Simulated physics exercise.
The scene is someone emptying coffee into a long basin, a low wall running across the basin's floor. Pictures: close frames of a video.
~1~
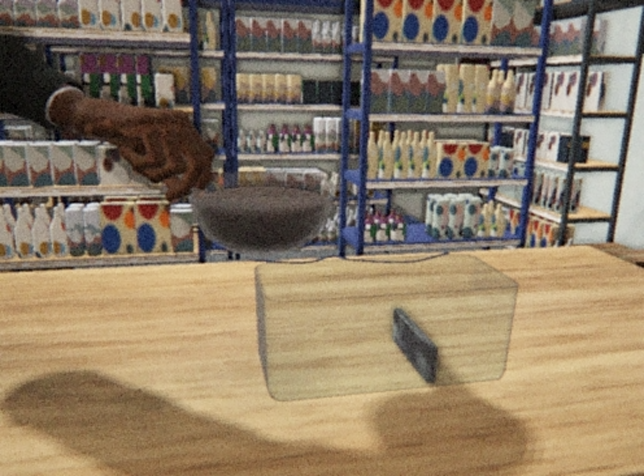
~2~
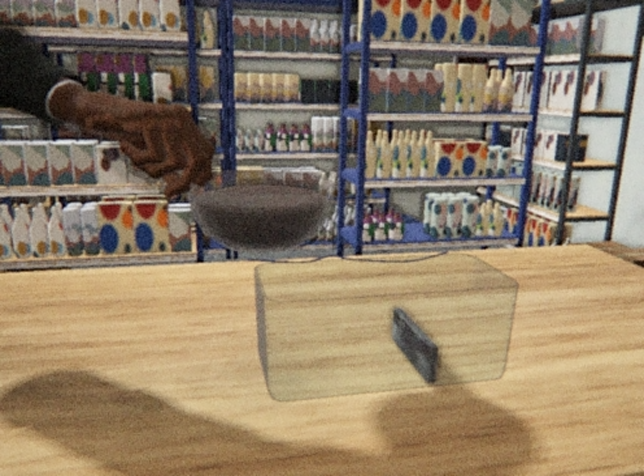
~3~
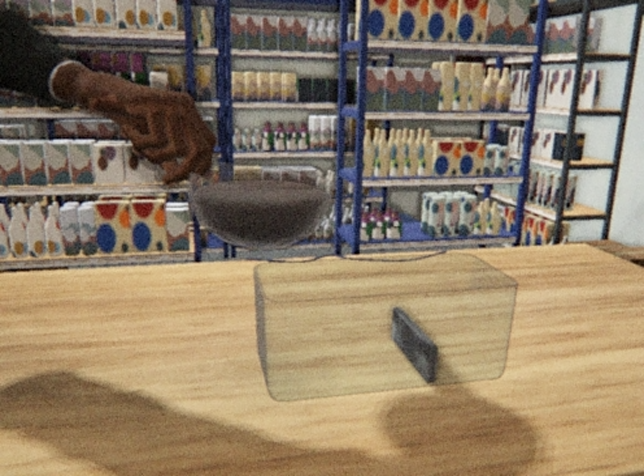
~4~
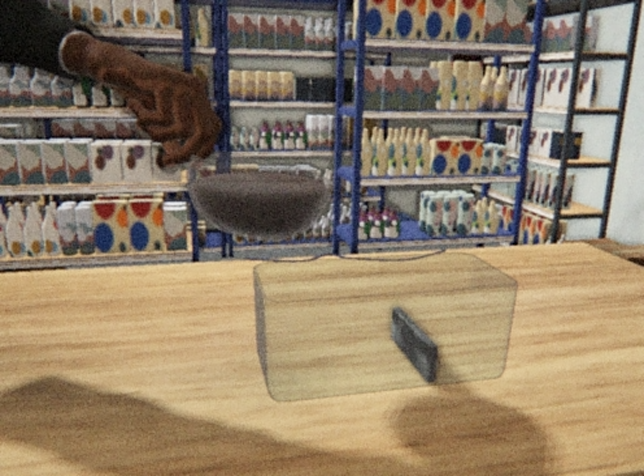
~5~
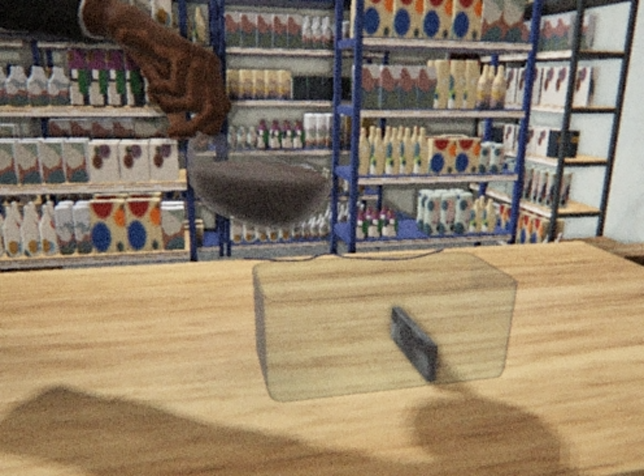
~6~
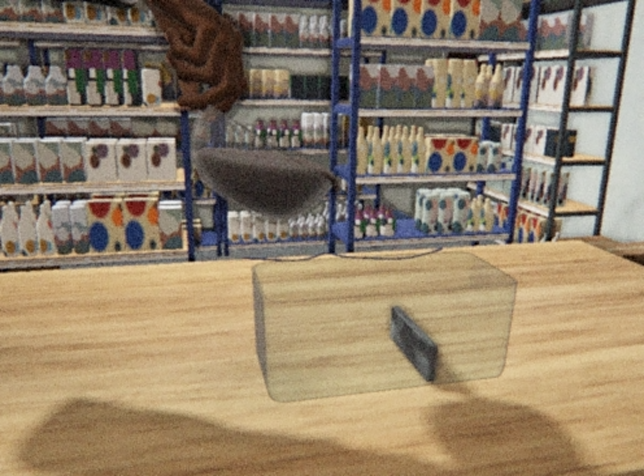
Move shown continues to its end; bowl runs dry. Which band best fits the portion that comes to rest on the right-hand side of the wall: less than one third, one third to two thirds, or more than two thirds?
The right side is left with enough for a third but not past two thirds.
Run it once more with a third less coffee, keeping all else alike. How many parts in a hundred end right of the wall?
35 per cent.
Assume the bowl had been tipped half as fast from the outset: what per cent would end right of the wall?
Something like 35 in a hundred.
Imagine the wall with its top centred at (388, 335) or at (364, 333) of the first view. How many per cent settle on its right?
I'd expect near 65 percent the first time and near 80 percent the next.
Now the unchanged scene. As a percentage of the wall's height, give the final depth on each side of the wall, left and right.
I'd say close to 30 per cent on the left side and 60 on the right.
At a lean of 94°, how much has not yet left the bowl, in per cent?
Around 20 in a hundred has not poured out yet.
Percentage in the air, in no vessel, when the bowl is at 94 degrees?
About 60 per cent.
A moment on, the bowl is tipped on its side and 21 per cent is still to pour, 19 is left of the wall and 2 right of it.
Next, the bowl is tipped right over and 0 per cent is still to pour, 29 is left of the wall and 60 right of it.
Then the bowl is tipped right over and 0 per cent is still to pour, 43 is left of the wall and 53 right of it.
Later the bowl is tipped right over and 0 per cent is still to pour, 48 is left of the wall and 49 right of it.
In the end 49 per cent lies left of the wall, 48 right of it and 3 outside.
